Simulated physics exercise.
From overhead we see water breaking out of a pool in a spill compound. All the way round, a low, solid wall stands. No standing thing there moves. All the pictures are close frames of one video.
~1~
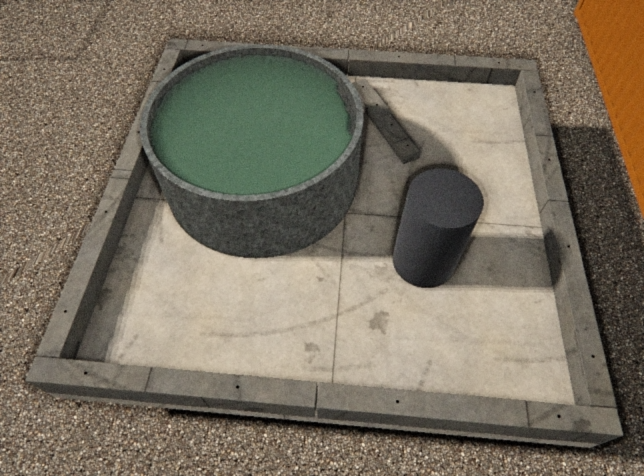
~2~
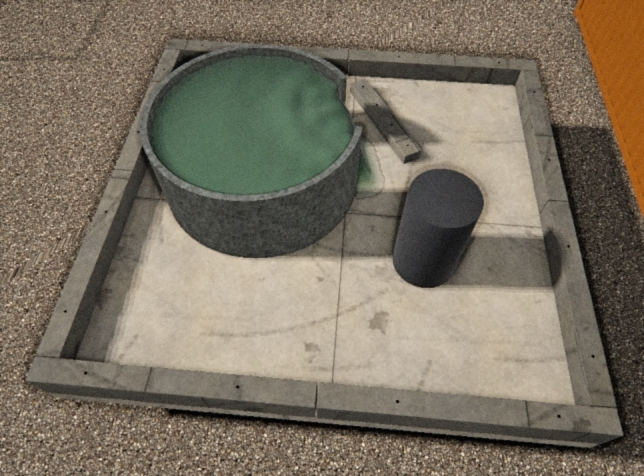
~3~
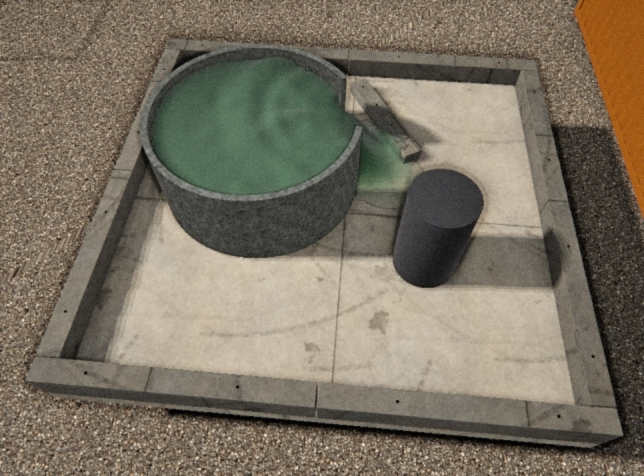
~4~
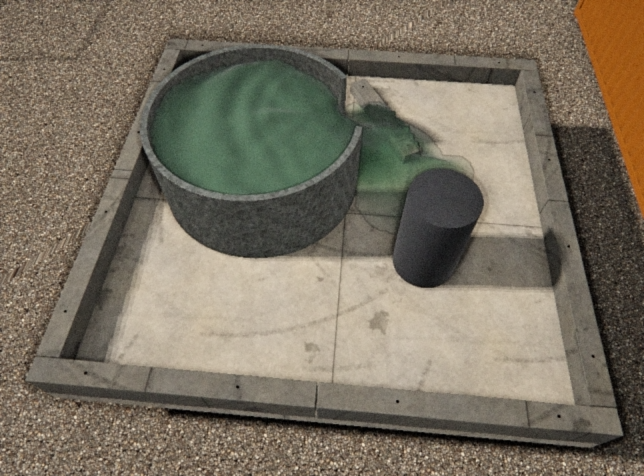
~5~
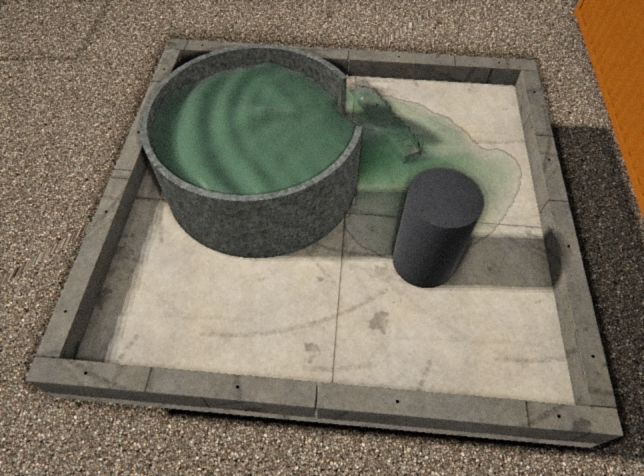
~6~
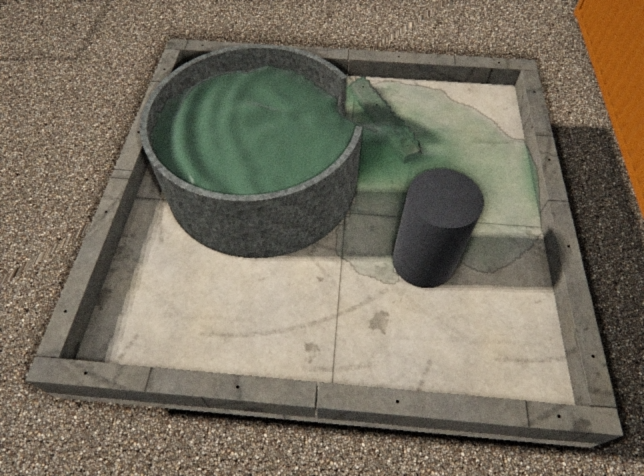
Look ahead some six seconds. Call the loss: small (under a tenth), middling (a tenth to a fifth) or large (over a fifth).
Small.
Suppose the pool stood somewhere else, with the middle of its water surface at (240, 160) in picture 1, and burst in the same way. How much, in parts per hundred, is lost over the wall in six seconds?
I'd put it near 10 in a hundred.
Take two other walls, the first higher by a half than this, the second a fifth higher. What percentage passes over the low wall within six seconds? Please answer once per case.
Lab note: Try one 0 percent; try two 2 percent.
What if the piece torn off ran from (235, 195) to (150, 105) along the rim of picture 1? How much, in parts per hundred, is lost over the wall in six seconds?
Close to 36 percent, I'd say.
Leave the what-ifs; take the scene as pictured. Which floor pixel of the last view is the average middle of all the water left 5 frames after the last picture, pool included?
Roughly (324, 173) in the last picture.
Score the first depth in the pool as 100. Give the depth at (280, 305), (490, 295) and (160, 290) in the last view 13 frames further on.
In order: 0, 6, 0 %.
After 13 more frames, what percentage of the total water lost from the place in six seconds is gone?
Roughly 70 per cent.
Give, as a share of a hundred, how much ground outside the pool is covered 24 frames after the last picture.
Share estimate: About 95 per cent.
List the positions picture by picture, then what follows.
The first picture shows still water in the round tank at (254, 118).
In the second picture, water pours out at (351, 145) and has run to a hidden place.
In the third picture, the front is at a hidden place, out from the gap at (351, 147).
In the fourth picture, water pours out at (351, 149) and has run to a hidden place.
In the fifth picture, the front is at (514, 170), out from the gap at (351, 149).
In the sixth picture, the front is at (539, 224), out from the gap at (351, 148).
A moment on, water covers 40 % of the floor; the low wall has let 0 % over.
Next, water covers 45 % of the floor; the low wall has let 0 % over.
Then, water covers 60 % of the floor; the low wall has let 4 % over.
Later, water covers 80 % of the floor; the low wall has let 5 % over.
In the end, water covers 80 % of the floor; the low wall has let 6 % over.
